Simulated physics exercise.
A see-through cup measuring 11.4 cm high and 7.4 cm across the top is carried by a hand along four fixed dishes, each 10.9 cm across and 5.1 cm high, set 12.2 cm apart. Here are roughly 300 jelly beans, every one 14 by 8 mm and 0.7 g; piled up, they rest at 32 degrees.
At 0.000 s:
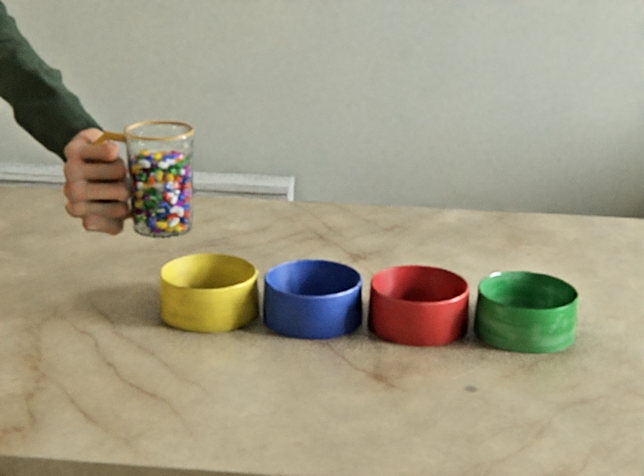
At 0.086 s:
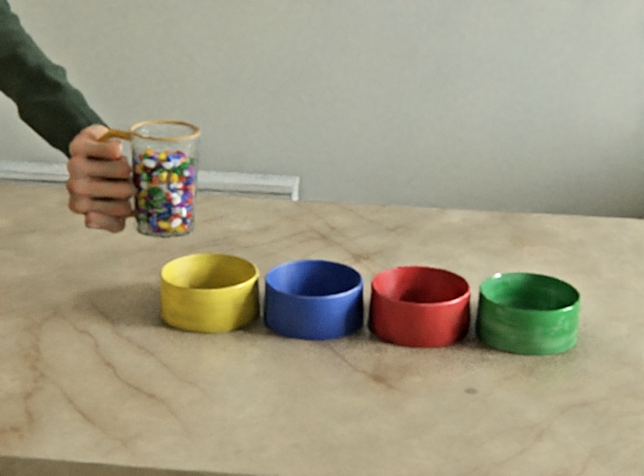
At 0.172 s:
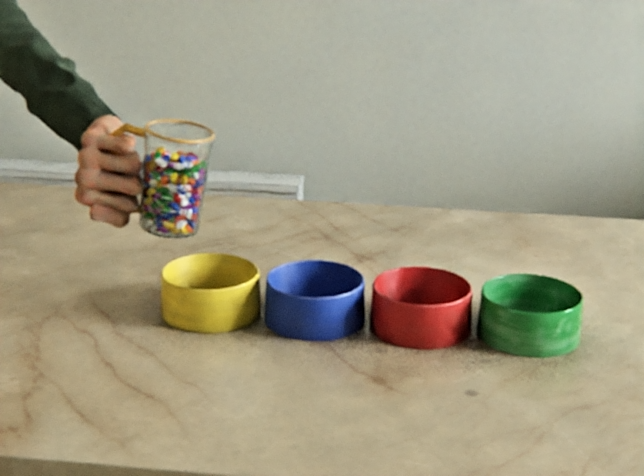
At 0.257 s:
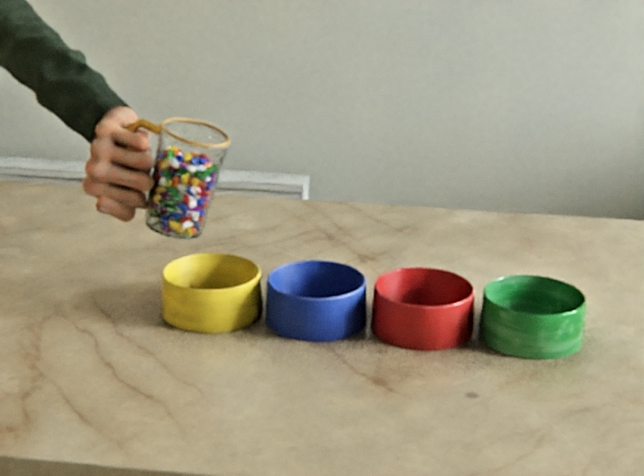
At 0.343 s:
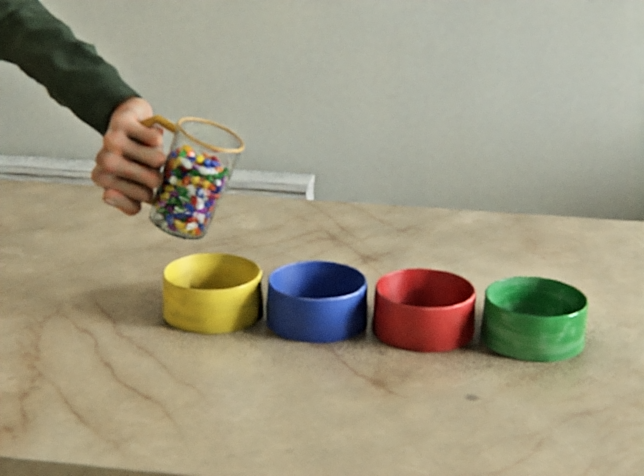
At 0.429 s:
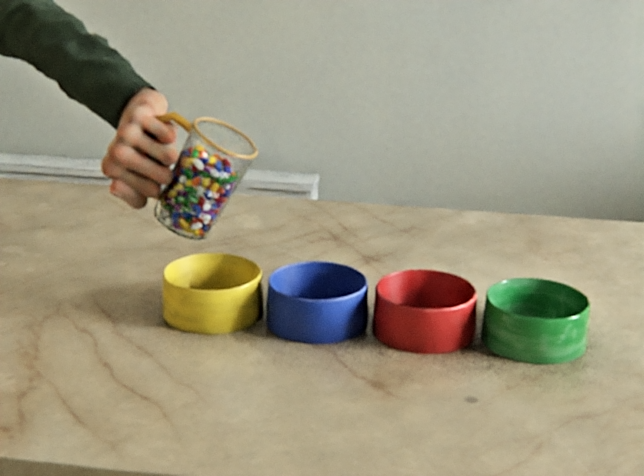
A hand held a clear, gold-rimmed mug of colorful beads beside yellow, blue, red and green dishes lined up on a table, then moved it slightly right while tilting it rightward.
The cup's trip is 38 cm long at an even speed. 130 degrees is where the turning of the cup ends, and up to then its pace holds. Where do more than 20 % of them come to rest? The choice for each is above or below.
Red: Gets more than a fifth. Blue: Gets a fifth at most. Green: Gets a fifth at most. Yellow: Gets a fifth at most. Counter: Gets a fifth at most.
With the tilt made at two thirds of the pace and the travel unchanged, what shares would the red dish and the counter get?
I'd expect red to end at 20 and the counter at 20.
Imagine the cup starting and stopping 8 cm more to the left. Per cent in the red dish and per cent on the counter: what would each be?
Red 0, counter 0.
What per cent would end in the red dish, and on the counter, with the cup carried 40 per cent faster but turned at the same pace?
Shares: Red 40, counter 20.
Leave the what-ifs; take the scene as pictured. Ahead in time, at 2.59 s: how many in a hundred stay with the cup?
Roughly 0 %.
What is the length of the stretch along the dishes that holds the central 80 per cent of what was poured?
It spans about 7 centimetres along the dishes.
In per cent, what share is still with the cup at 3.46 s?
About 0 per cent.
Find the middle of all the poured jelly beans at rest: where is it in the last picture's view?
About (426, 311).
After 1.73 s, tilt 124 degrees; cup holds 50 %, red 35 %.
After 2.59 s, tilt 130 degrees; cup holds 0 %, red 95 %.
After 3.46 s, tilt 130 degrees; cup holds 0 %, red 95 %.
At rest (3.8 s), red 95 %, blue 0 %, green 0 %, yellow 0 %, counter 5 %.
